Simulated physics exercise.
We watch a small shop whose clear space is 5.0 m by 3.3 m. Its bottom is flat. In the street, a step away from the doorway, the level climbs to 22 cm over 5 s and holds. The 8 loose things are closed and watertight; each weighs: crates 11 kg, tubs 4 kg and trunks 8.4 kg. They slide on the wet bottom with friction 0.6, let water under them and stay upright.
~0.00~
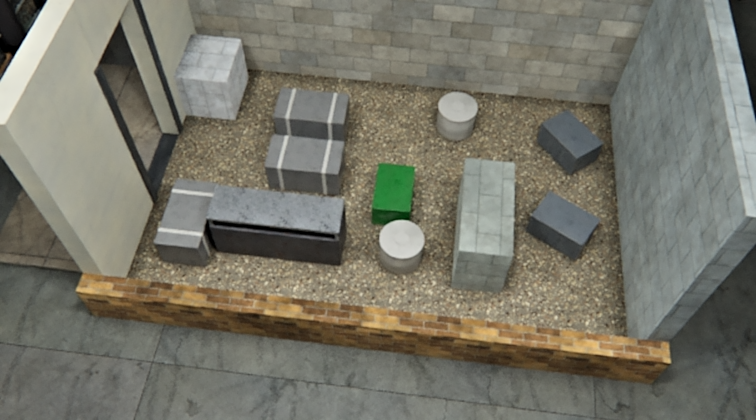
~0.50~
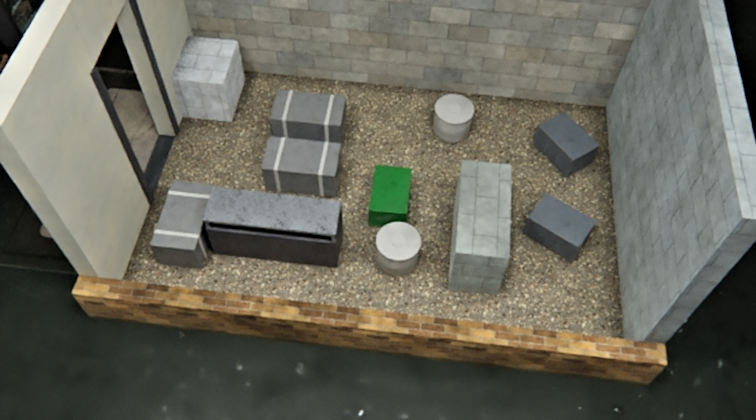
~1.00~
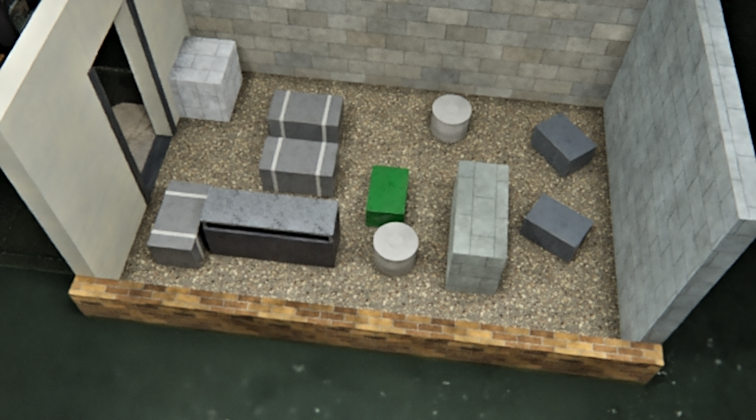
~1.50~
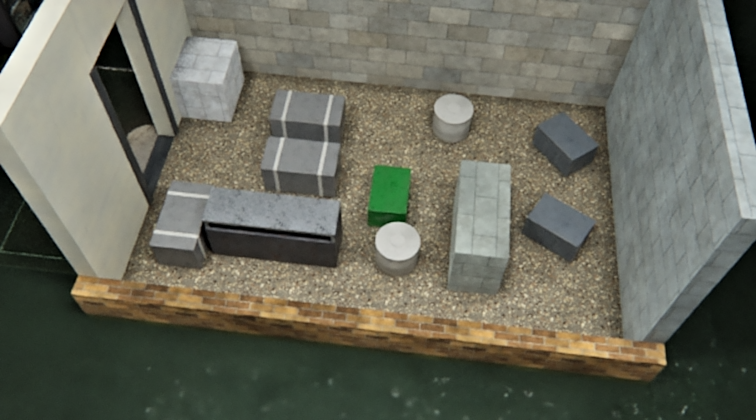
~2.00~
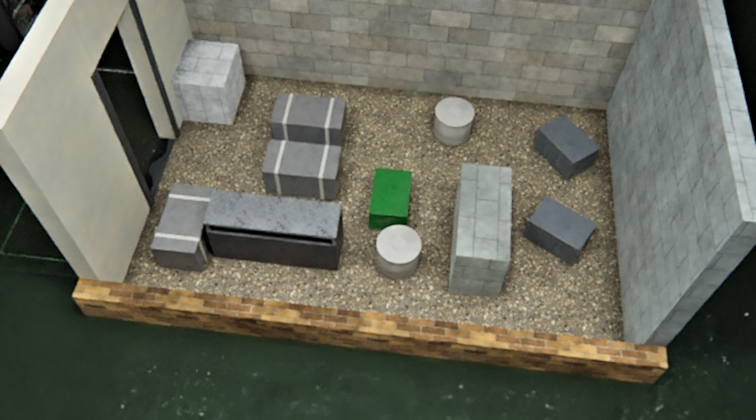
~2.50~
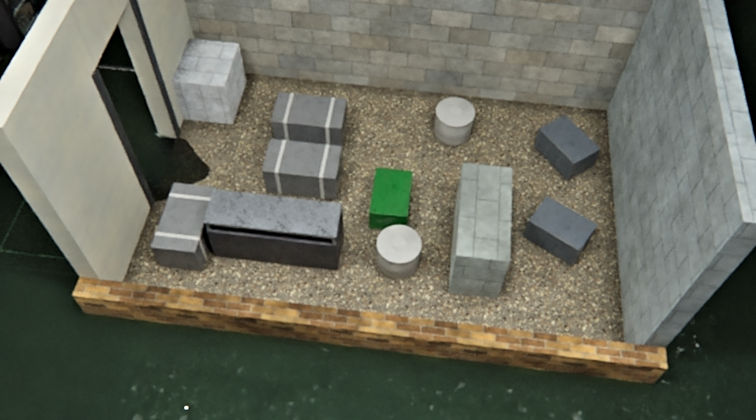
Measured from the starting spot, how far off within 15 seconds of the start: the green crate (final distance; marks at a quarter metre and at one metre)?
The green crate gets carried off.
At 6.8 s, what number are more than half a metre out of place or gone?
3 of them.
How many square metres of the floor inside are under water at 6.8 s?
Roughly 11.0 m2.
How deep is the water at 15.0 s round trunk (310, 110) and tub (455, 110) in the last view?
Roughly 14 and 14 cm.
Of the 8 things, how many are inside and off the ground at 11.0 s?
I count 8.
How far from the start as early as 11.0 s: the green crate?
Roughly 200 cm by then.
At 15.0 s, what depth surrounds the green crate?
Roughly 14 cm.
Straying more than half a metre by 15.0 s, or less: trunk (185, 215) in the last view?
Answer: Under.
After 3.5 s the green crate is near (392, 192), 0.0 m from its start, aground; 0 afloat.
After 6.8 s the green crate is near (442, 178), 0.6 m from its start, aground; 2 afloat.
After 11.0 s the green crate is near (573, 240), 1.9 m from its start, afloat; 8 afloat.
After 15.0 s the green crate is near (568, 307), 2.2 m from its start, afloat; 8 afloat.
